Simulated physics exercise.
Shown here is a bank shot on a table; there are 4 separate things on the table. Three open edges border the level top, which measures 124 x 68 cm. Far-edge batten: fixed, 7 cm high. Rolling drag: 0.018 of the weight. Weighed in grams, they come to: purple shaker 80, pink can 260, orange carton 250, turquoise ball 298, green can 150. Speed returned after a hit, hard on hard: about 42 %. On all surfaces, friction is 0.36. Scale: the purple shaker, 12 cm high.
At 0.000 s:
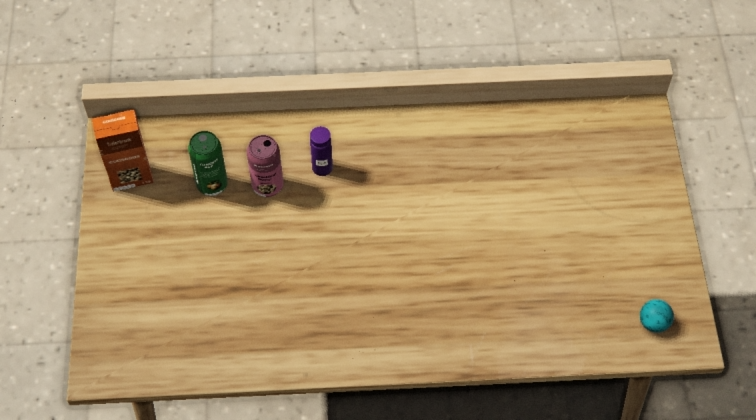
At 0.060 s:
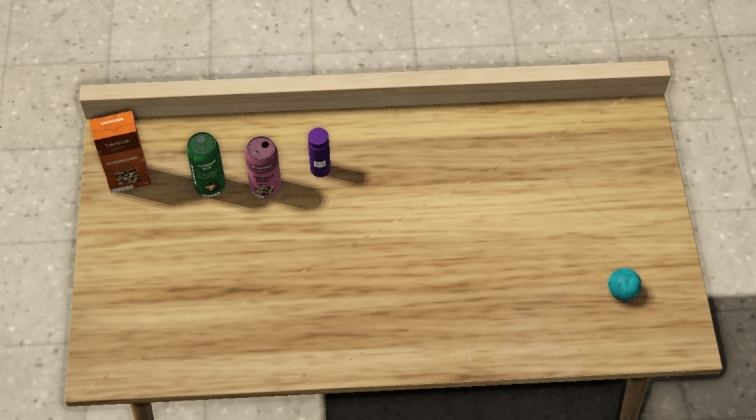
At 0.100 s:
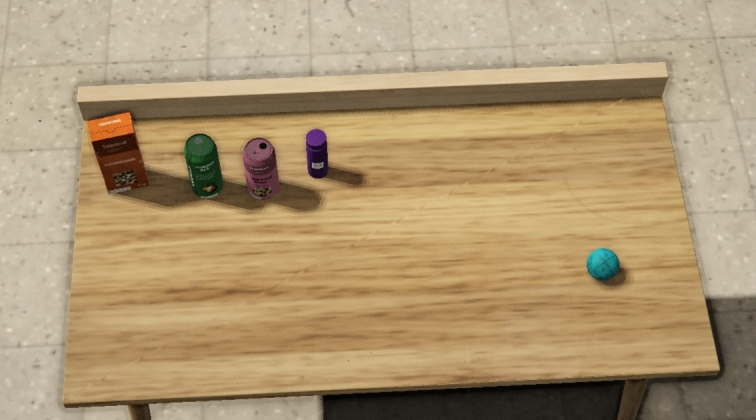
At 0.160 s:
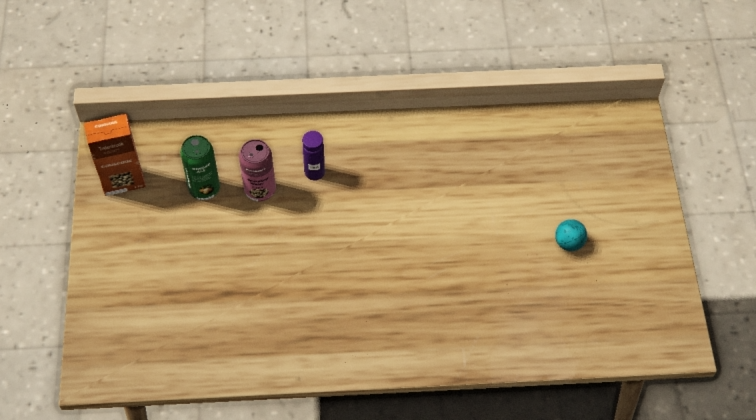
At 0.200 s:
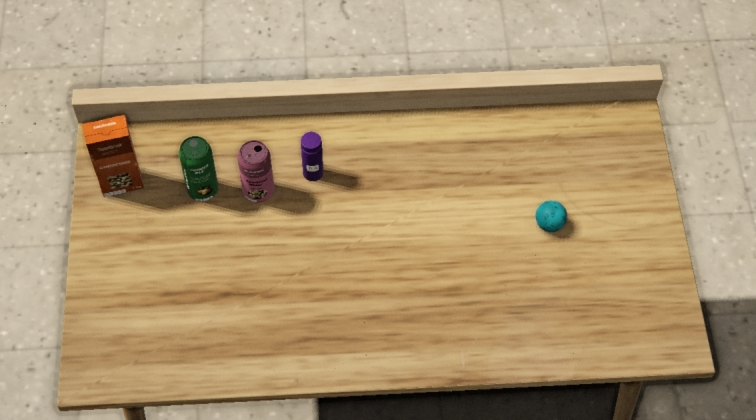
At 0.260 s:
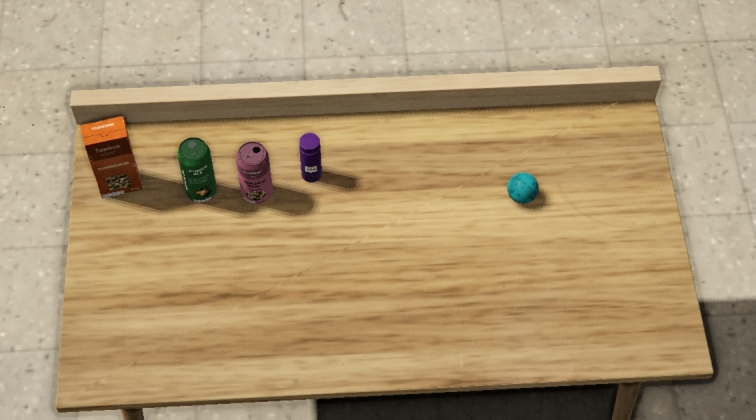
Wooden table with an orange carton, green and pink cans and a purple shaker standing still as a turquoise ball rolls up and left.
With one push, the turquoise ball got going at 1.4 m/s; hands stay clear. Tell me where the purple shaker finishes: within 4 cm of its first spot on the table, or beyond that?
Displaced.
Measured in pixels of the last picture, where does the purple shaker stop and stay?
It winds up close to (276, 166).
Around 0.46 s, turquoise ball near (444, 116).
Around 0.76 s, turquoise ball near (368, 148).
Around 1.06 s, turquoise ball near (308, 169); purple shaker shifted 6 cm near (281, 165).
Finally (2.1 s), not toppled but over 4 cm from the start, purple shaker; the other 3 still in place (within 4 cm). Final places as that camera would see them, purple shaker near (276, 166).
